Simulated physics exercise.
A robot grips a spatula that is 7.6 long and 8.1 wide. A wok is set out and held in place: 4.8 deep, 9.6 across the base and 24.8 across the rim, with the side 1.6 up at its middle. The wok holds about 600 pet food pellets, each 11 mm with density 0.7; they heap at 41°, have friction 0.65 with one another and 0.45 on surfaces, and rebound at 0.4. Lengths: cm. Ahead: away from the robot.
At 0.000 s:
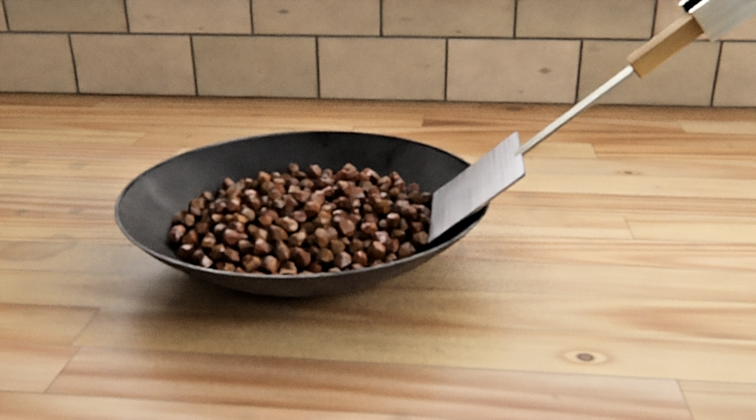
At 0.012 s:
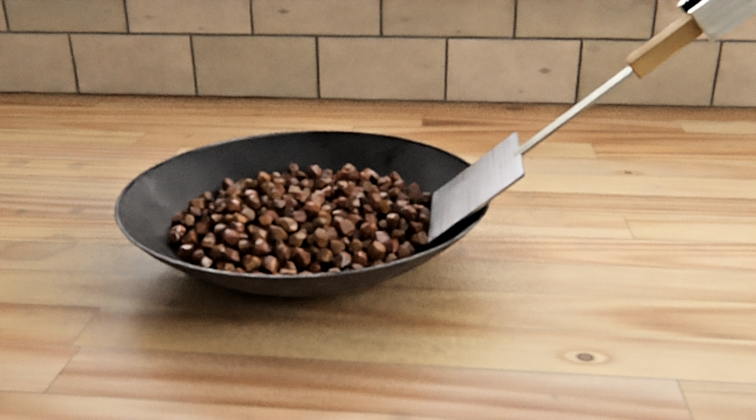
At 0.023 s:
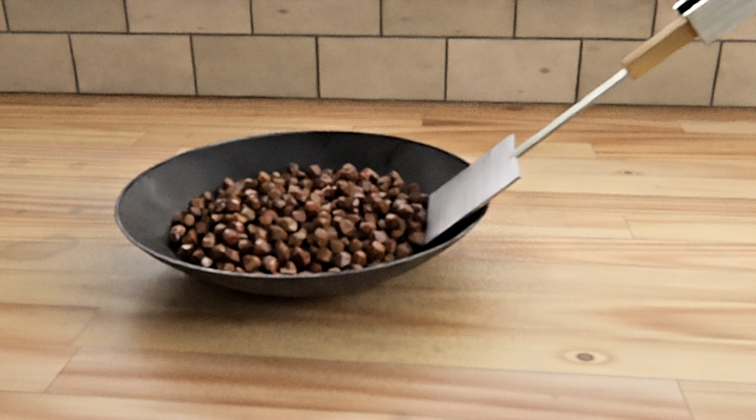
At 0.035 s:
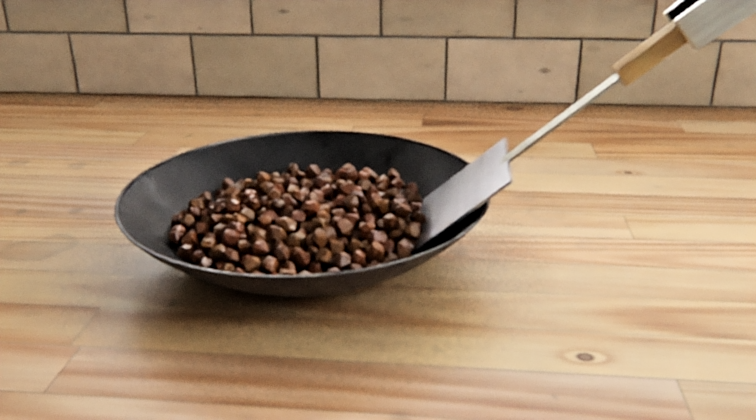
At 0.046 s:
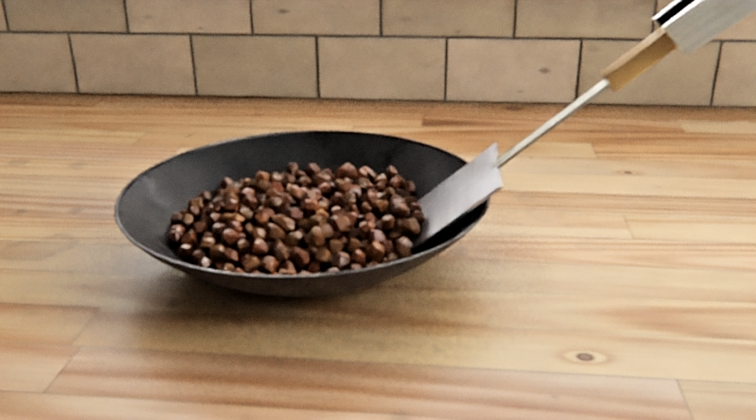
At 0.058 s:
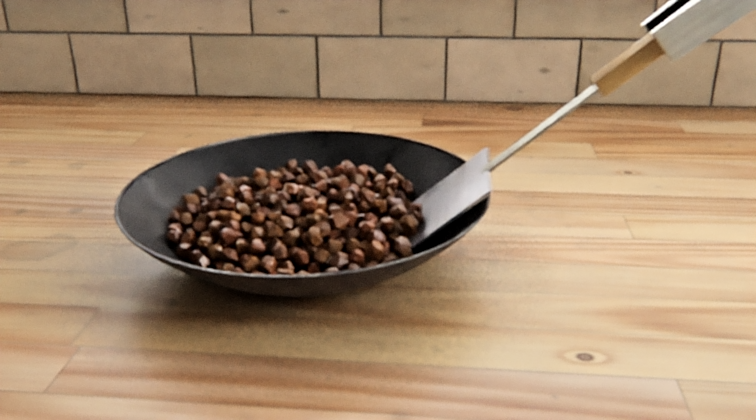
The footage shows a metal spatula with a wooden grip entering a dark wok of brown pellets on a wooden counter, sliding a short way down and left along the right side and nudging the heap slightly leftward.
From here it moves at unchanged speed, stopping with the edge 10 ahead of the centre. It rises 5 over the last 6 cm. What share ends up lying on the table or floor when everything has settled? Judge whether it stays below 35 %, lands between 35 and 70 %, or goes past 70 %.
It lands between 35 and 70 %.
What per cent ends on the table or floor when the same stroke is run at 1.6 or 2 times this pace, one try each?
Estimates, in order: 55 % and 60 %.
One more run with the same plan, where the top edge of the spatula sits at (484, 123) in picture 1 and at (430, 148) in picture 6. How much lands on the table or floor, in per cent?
Roughly 55 percent ends up there.
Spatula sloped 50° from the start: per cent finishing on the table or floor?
Some 50 in a hundred.
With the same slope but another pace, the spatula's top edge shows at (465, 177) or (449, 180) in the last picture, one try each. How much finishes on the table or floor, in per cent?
Respectively, around 60 and 60 per cent.
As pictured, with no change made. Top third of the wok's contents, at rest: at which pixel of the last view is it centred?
(208, 212).
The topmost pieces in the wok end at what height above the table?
Roughly 5.5 centimetres.
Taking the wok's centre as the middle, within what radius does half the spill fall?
I reckon close to 20 centimetres.
By 0.18 s, sloping 41°, highest piece 7 above the table; 590 in the wok, 8 on the blade or in flight.
By 0.29 s, sloping 41°, highest piece 9 above the table; 496 in the wok, 14 on the table or floor, 88 on the blade or in flight.
By 0.55 s, sloping 41°, highest piece 6 above the table; 294 in the wok, 275 on the table or floor, 29 on the blade or in flight.
By 1.60 s, sloping 41°, highest piece 5 above the table; 304 on the table or floor, 294 in the wok.
Final count, 304 on the table or floor, 294 in the wok. That is 51 % on the table or floor.
